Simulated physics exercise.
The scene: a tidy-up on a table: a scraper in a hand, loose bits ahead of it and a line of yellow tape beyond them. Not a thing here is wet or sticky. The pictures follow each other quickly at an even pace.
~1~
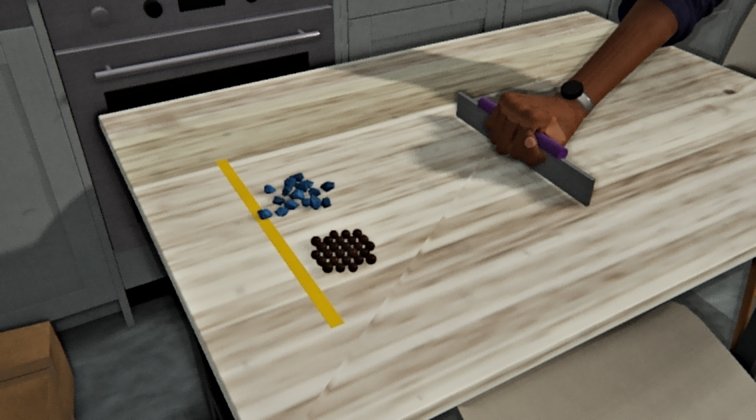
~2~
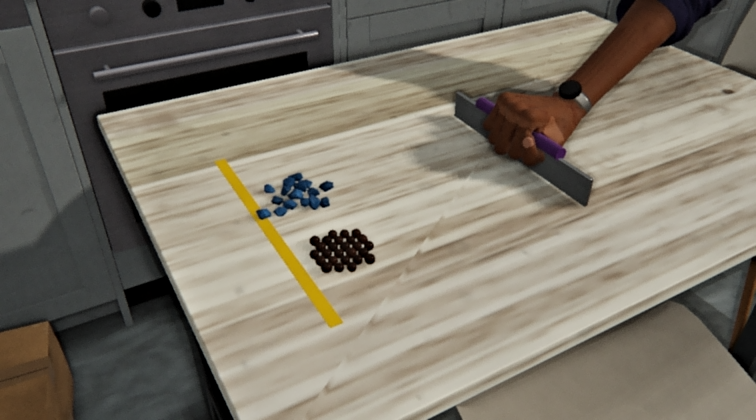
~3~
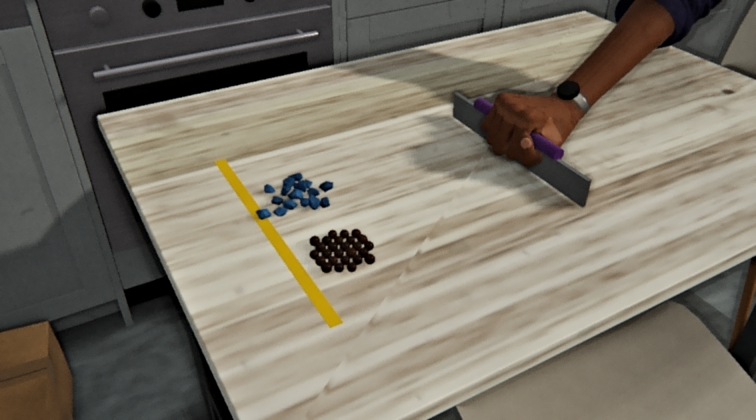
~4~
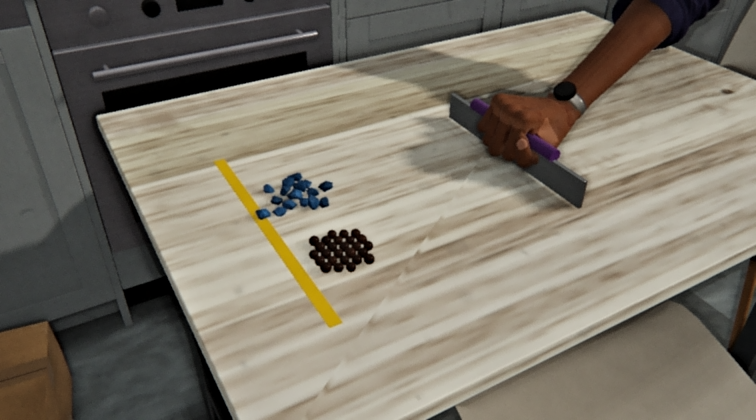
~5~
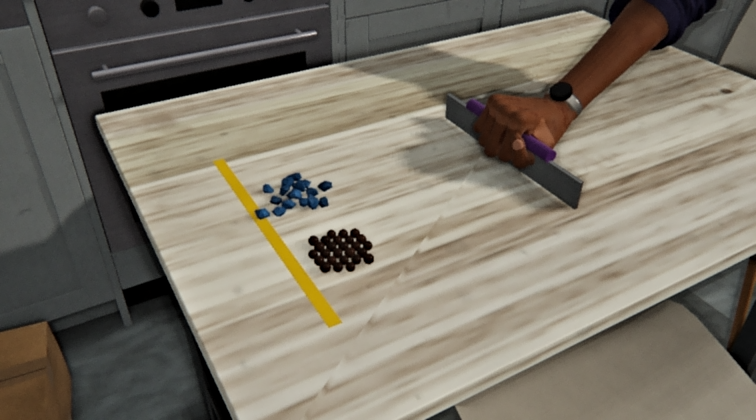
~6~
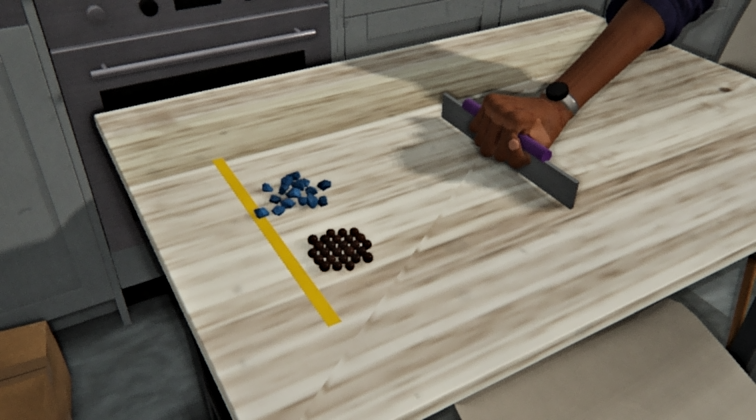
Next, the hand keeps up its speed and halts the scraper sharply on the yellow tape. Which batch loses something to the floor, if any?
As I see it, nearer batch: Nothing spills off. Farther batch: Nothing spills off.
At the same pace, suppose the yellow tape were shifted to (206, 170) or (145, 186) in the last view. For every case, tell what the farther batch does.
It stays up entirely in the first try and does not all stay up in the second.
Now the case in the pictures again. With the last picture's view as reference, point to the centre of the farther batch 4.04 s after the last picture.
In the last picture's pixels, the middle is roughly at (233, 216).
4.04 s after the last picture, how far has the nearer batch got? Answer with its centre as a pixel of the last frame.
Close to (259, 274).
Then, 1.87 s later than the last frame, scraper still moving, near (391, 167); nearer batch all on the table, its front near (312, 253); farther batch all on the table, its front near (261, 212).
Then, 3.76 s later than the last frame, scraper stopped at the yellow tape; nearer batch all on the table, its front near (254, 270); farther batch all on the table, its front near (213, 227).
Then, 4.04 s later than the last frame, scraper stopped at the yellow tape; nearer batch all on the table, its front near (236, 275); farther batch all on the table, its front near (213, 227).
When it is over, scraper stopped at the yellow tape; nearer batch all on the table, its front near (227, 278); farther batch all on the table, its front near (213, 227).
